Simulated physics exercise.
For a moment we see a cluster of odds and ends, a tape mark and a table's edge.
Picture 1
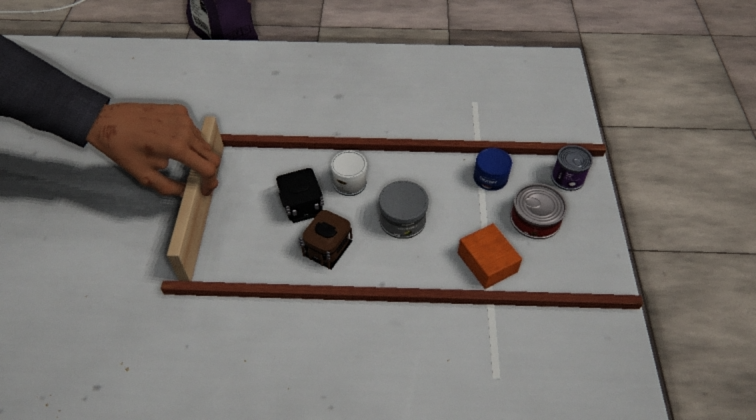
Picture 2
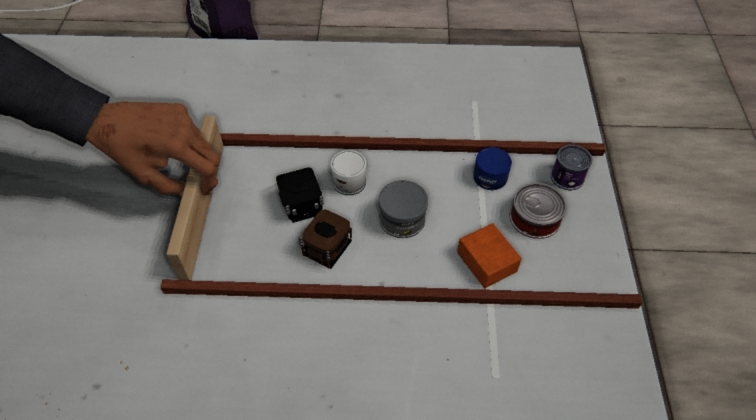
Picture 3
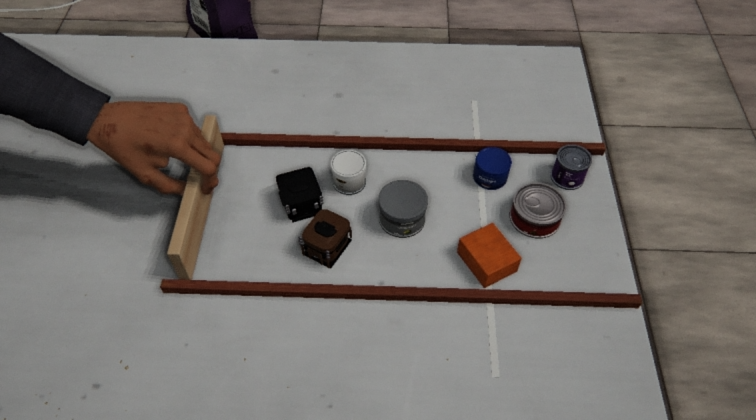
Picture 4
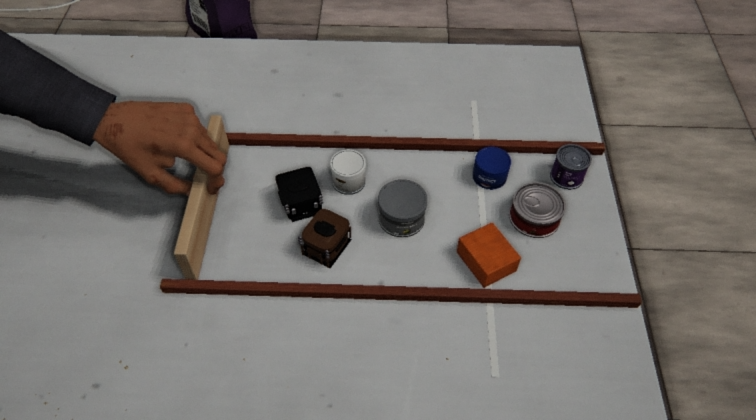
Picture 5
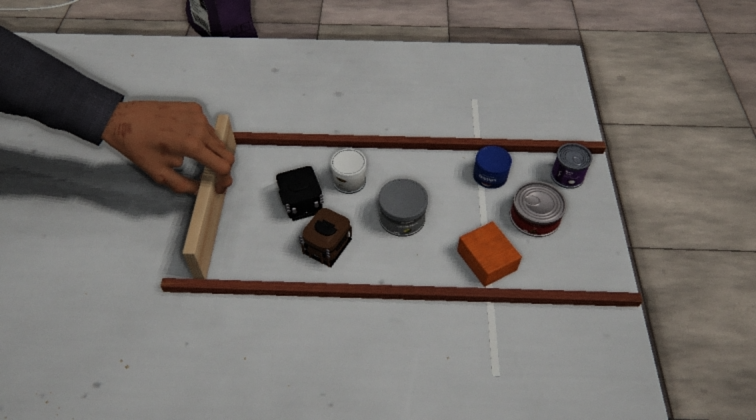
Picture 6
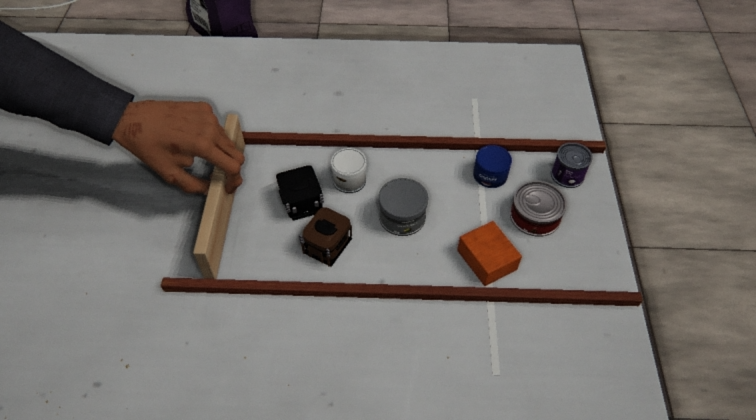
Wooden board held upright by a hand, resting still, then sliding slightly right toward unmoving pots, tins and cases between red rails.
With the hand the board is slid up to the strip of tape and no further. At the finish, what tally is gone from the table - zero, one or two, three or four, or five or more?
The tally gone is zero.
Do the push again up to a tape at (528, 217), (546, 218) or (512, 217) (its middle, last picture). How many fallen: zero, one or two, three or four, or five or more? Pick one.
So, taking them in turn, I'd give one or two; 1 or 2; none at all.
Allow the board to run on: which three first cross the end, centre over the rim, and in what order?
Ranked earliest first, the red pot comes before the purple pot, which comes before the grey tin.
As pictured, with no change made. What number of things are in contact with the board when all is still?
That makes 3.
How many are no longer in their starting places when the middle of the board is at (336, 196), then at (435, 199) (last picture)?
Counting first: 3, next 6.
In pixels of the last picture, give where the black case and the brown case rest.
The black case stops around (503, 204); the brown case around (505, 238).
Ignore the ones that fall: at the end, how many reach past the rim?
That adds up to 0.
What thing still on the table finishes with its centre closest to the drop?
The red pot.
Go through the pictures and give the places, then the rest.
In the first picture, purple pot (571, 168); red pot (538, 211); blue tub (492, 170); board (198, 196); tape (484, 219).
In the second picture, red pot (538, 211); grey tin (403, 209).
In the third picture, blue tub (492, 169); white pot (349, 173).
In the fourth picture, purple pot (570, 167); black case (300, 194).
In the fifth picture, red pot (538, 209); brown case (327, 237).
In the sixth picture, purple pot (571, 165); red pot (538, 209); blue tub (492, 167); board (222, 193); tape (484, 216).
Soon after, none off yet; purple pot at rest near (571, 165); red pot at rest near (538, 209); blue tub at rest near (492, 167).
In the end, the number that fall off is zero.
